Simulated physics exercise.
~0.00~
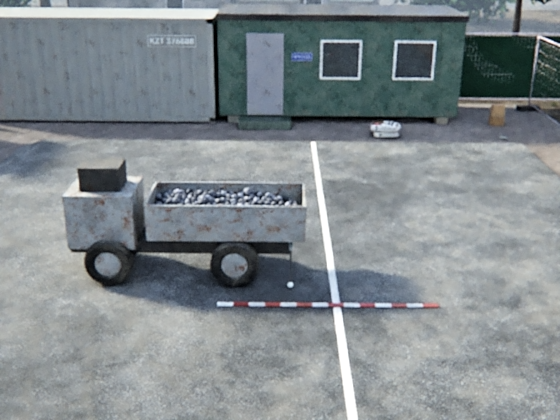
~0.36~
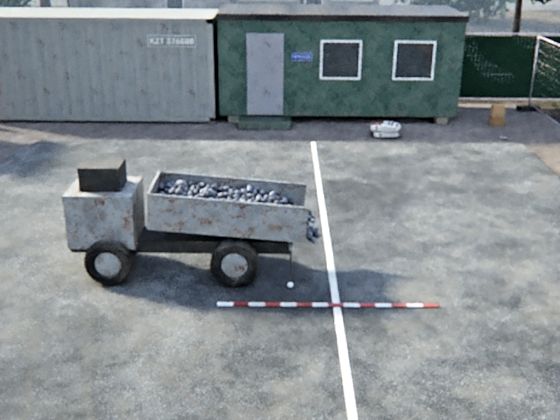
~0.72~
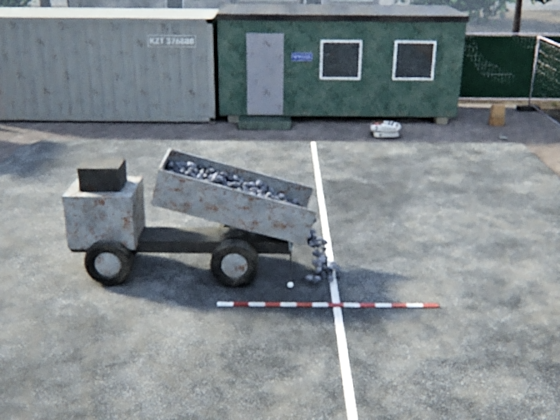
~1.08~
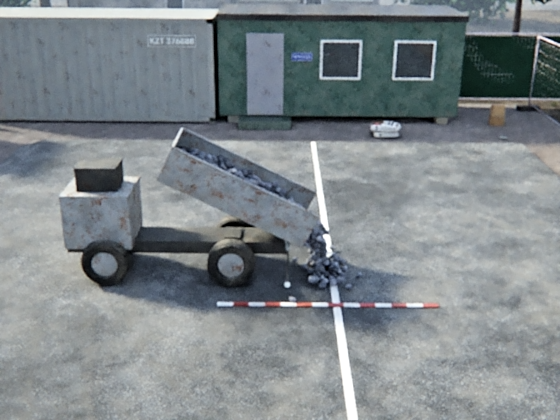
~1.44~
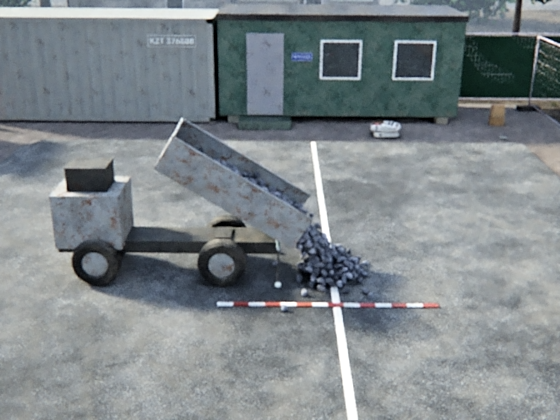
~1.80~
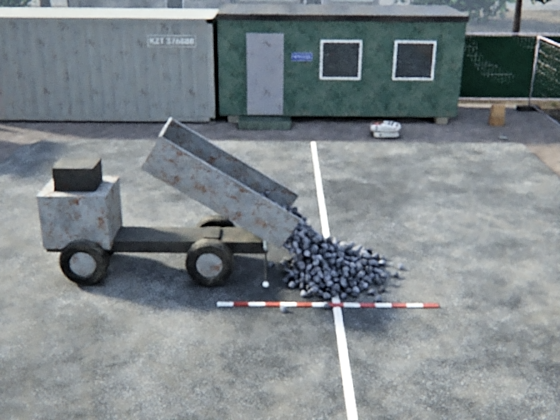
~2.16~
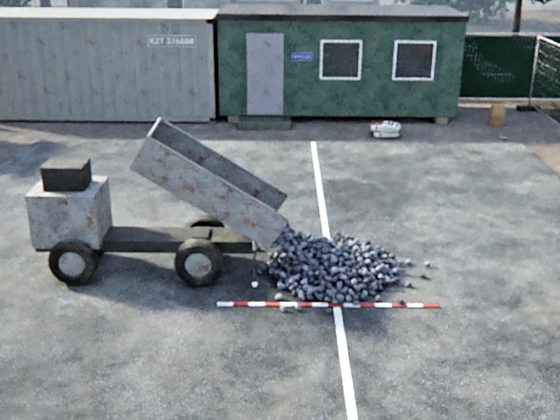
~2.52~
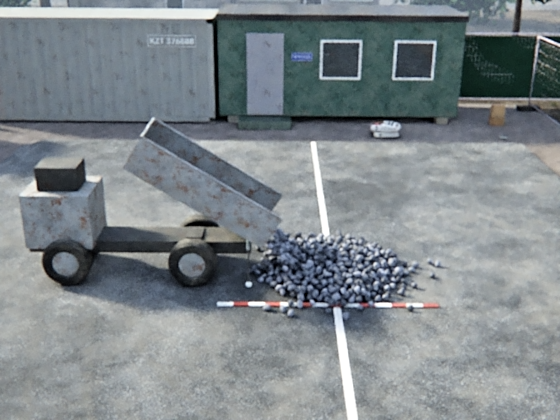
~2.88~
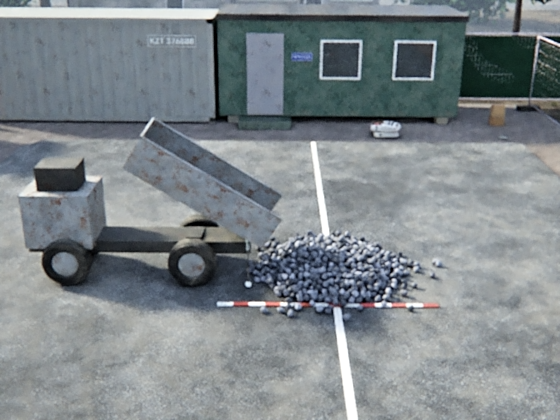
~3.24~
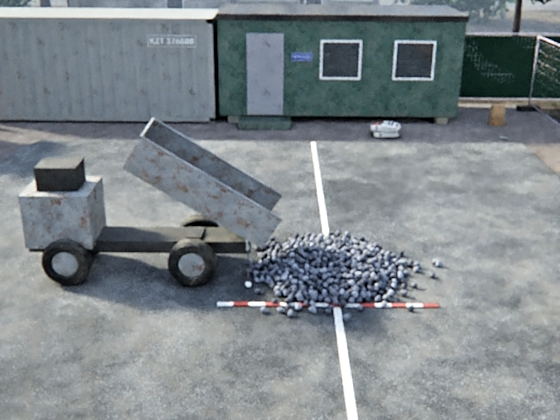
A truck tips its bed, dumps grey stones across a white line, and pulls left.
